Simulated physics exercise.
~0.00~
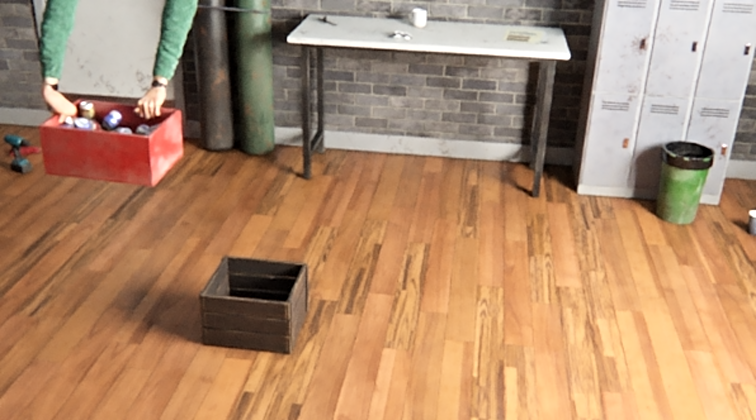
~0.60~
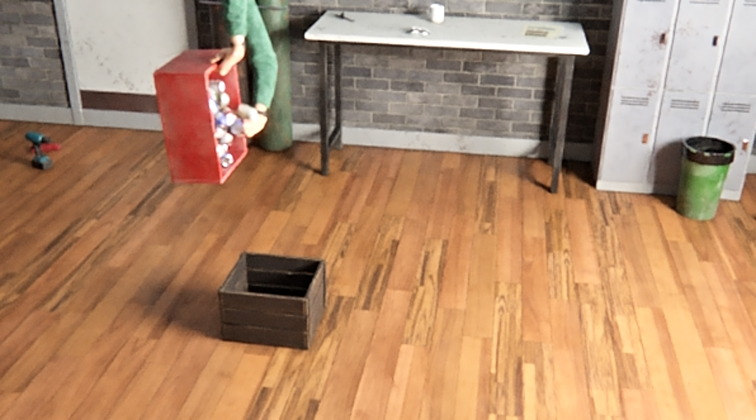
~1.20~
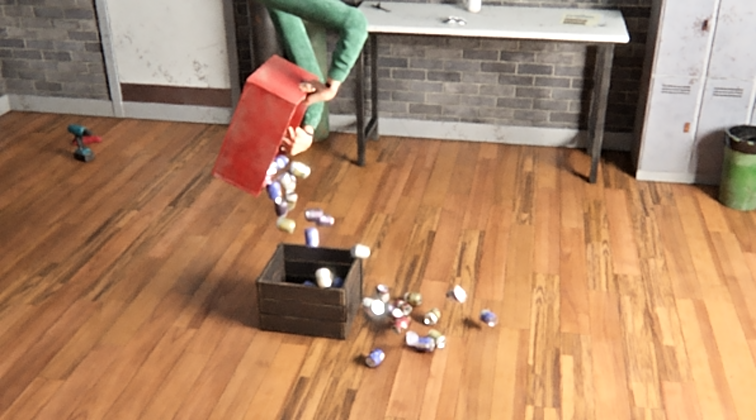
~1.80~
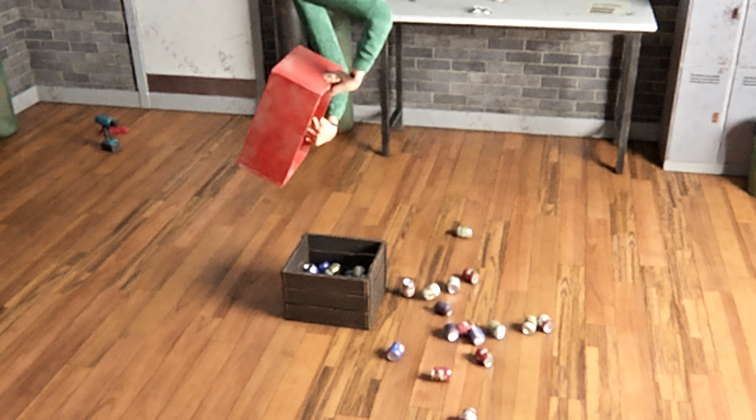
At first, a pair of green-sleeved arms holds a red box full of mini cans in the air at the left, while an empty black wooden box sits on the plank floor below. The hands tip the red box steeply toward the right, and the cans slide toward its open side. As it tilts further, cans pour down, some dropping into the black box and others landing on the floor to its right. The view shifts slightly as the spilled cans scatter and spread. Finally, the red box is held tilted and emptied, with many cans inside the black box and others strewn across the floorboards.
